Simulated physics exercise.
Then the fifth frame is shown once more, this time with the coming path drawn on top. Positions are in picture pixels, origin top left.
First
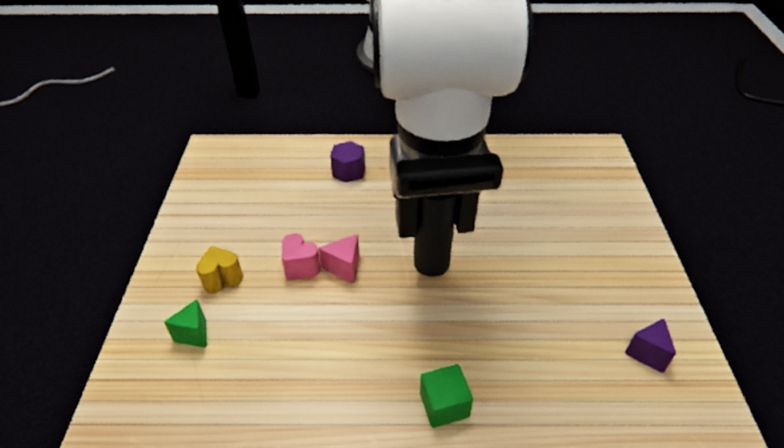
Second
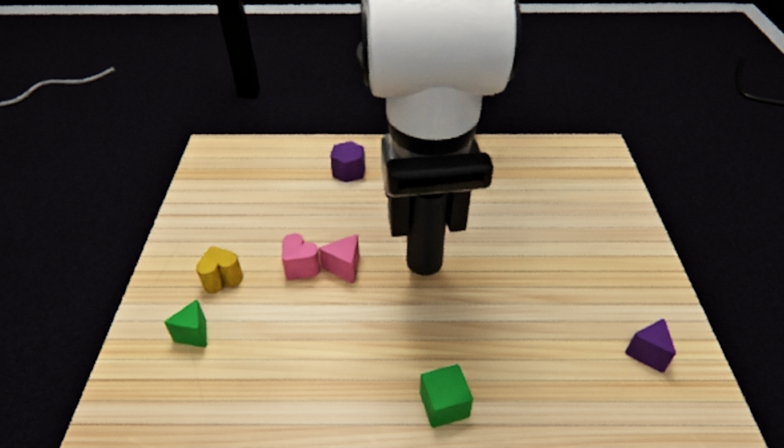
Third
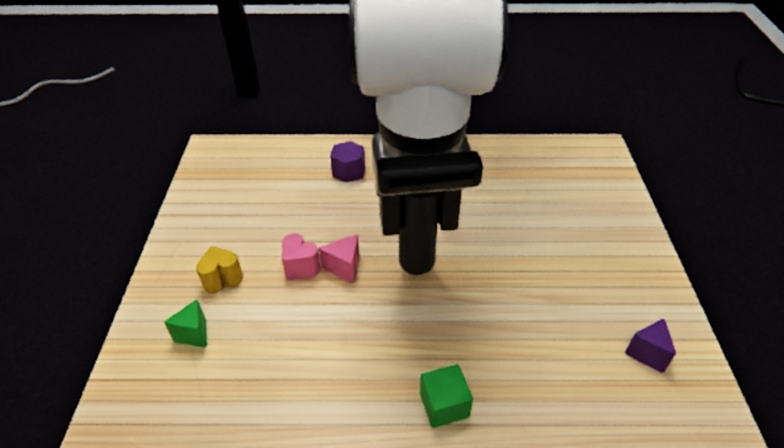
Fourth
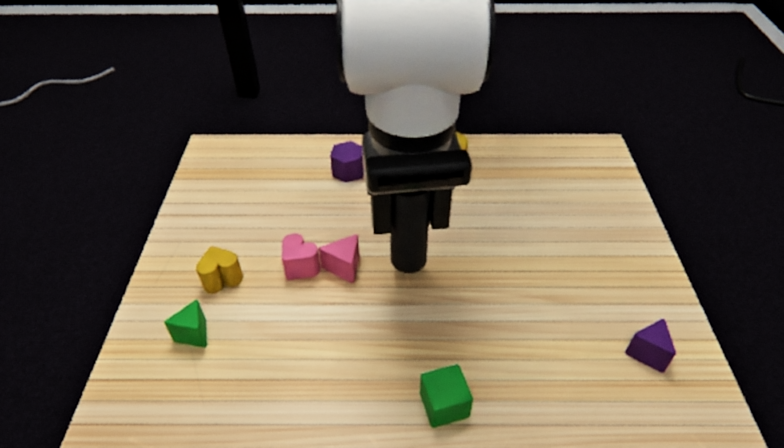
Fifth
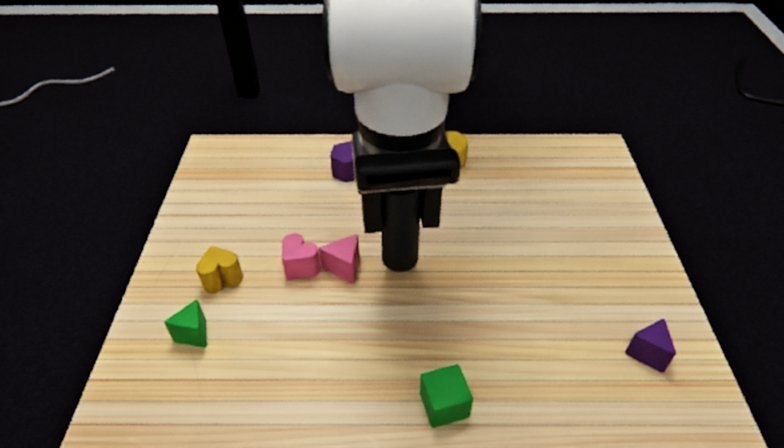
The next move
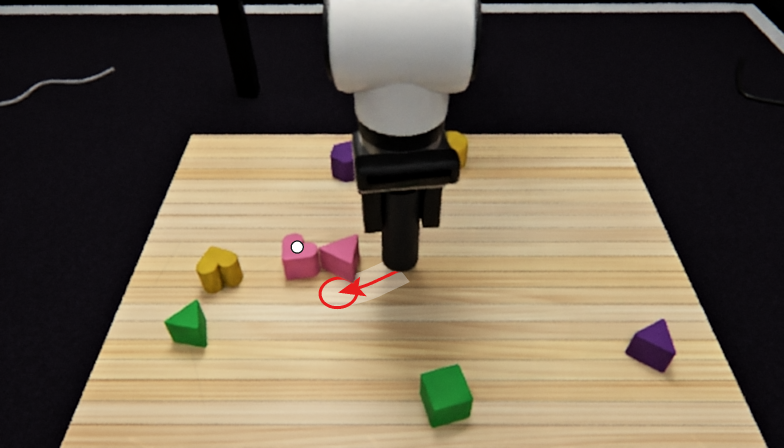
A robotic arm with a black tool slides slowly left above a wooden board toward a touching pink heart and pink three-sided block, gradually revealing a yellow block behind it, while the scattered green, purple and yellow blocks stay still.
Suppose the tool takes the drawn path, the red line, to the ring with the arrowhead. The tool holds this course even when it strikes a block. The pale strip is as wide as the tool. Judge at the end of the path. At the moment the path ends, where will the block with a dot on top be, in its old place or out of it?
By then it is still where it was.
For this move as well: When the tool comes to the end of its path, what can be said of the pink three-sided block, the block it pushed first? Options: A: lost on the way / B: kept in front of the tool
A (lost on the way)
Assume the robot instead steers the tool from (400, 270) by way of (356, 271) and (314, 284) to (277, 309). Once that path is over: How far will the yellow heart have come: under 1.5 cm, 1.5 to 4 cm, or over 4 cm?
Travel: Within 1.5 cm.
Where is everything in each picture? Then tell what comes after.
Lower end of the tool (432, 263), tops of blocks, pink heart (297, 247), pink three-sided block (342, 248), in the first picture.
Tool (425, 262), blocks as before, in the second picture.
Tool (417, 261), blocks as before, in the third picture.
Tool (409, 260), blocks as before, in the fourth picture.
Tool (400, 258), pink heart (297, 247), pink three-sided block (342, 248), in the fifth picture.
The drawn path runs from (400, 270) by way of (381, 279) and (361, 287) to (339, 293); the dot is on the pink heart.
What follows on the original path. Halfway along, tool (370, 272); nothing pushed yet.
At the end, tool (337, 281); pink heart not moved; pink three-sided block (329, 249), turned 65° clockwise.
